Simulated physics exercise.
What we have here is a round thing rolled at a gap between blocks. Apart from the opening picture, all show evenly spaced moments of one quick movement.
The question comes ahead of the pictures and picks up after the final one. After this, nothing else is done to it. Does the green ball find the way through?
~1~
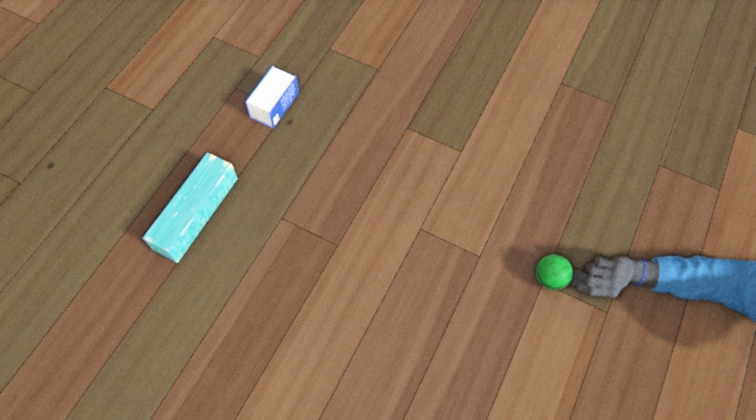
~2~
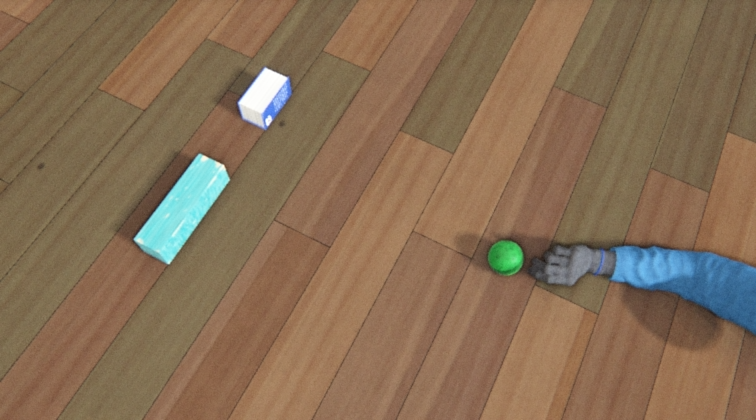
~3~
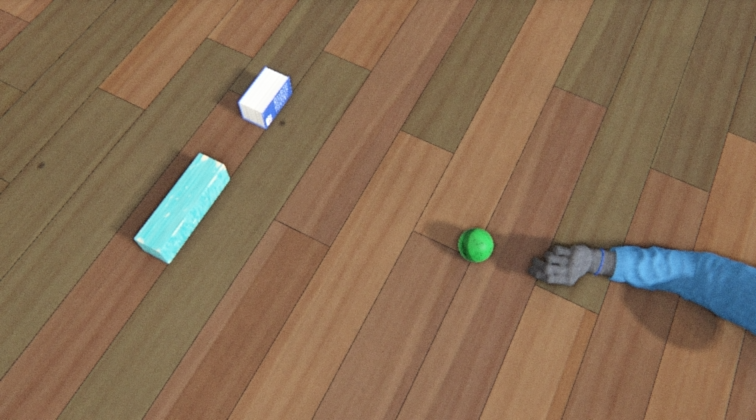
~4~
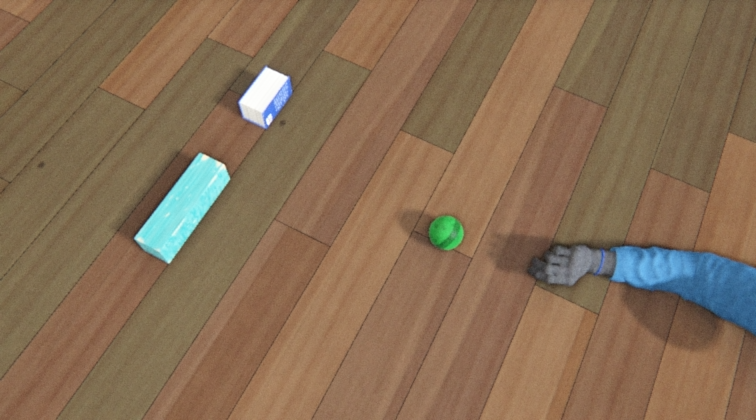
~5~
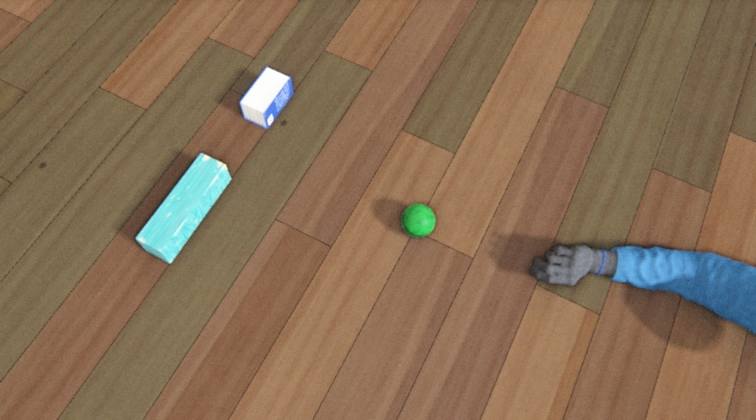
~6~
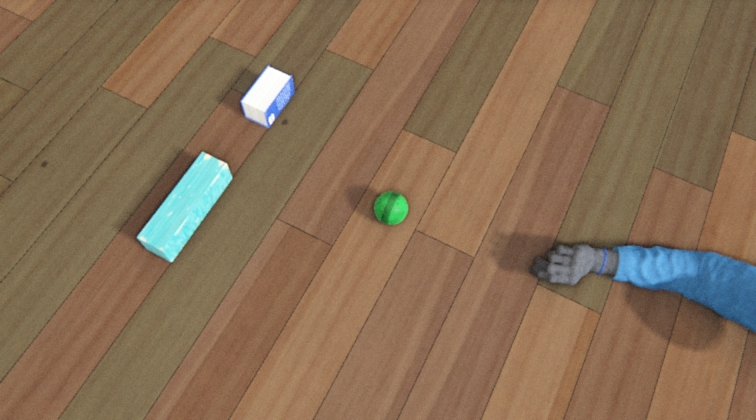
In the end the green ball rolls through.
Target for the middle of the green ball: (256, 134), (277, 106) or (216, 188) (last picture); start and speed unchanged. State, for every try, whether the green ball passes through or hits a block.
Aim one through, aim two blocked, aim three blocked.
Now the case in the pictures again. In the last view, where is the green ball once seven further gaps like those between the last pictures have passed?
It should be at about (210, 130).
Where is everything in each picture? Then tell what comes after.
The first picture shows green ball (554, 272) under the hand; turquoise block (193, 207).
The second picture shows green ball (506, 258); blue book (266, 98).
The third picture shows green ball (475, 245); turquoise block (185, 207).
The fourth picture shows green ball (446, 233); blue book (266, 98).
The fifth picture shows green ball (418, 221); turquoise block (186, 207).
The sixth picture shows green ball (391, 208); blue book (269, 97).
Then, 0.42 s after the last picture, green ball heading on near (252, 150).
Then, 0.94 s after the last picture, green ball heading on near (98, 86).
By the end, the green ball passes through its gap.
